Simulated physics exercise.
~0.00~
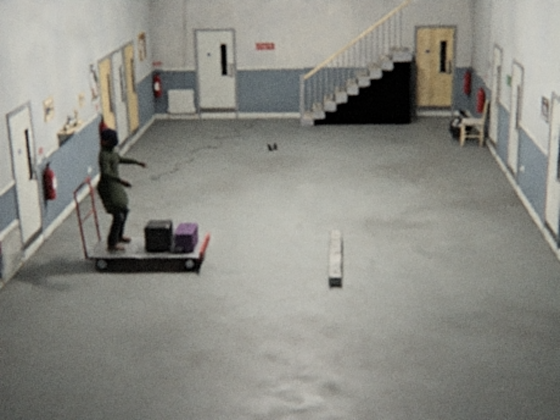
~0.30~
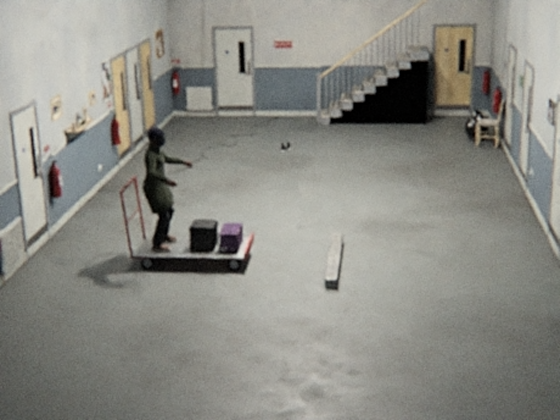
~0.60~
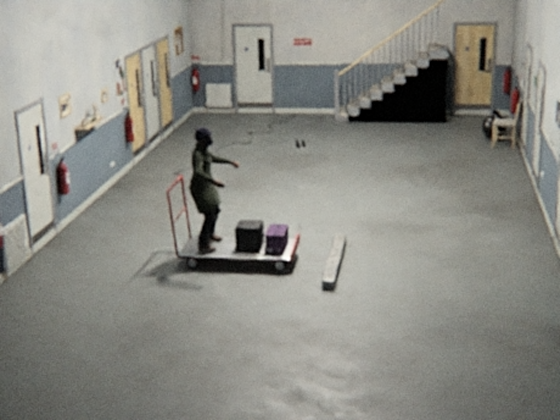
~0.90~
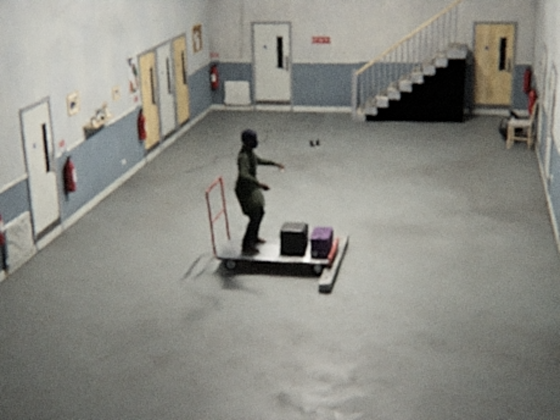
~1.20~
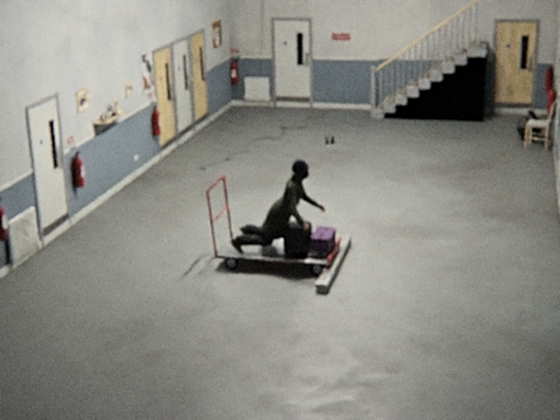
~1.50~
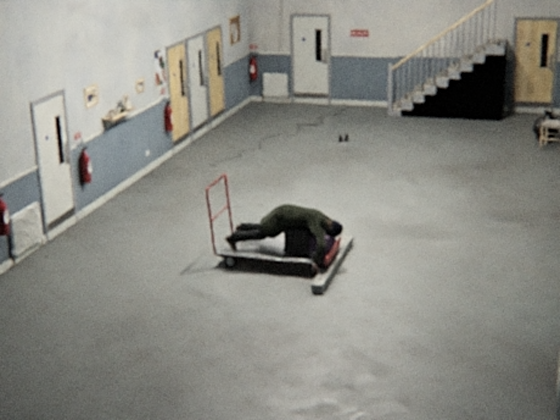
At first, a dark figure stands on a flat trolley with a red handle, one arm held out in front, as it rolls to the right across a wide grey hall. A black case and a purple box ride ahead of the figure on the deck. The trolley reaches a low beam lying on the floor and stops against it. The figure then pitches forward, knees bending, over the black case. It ends folded face down across the load, head and arms hanging low at the front, while its hips stay above the deck.
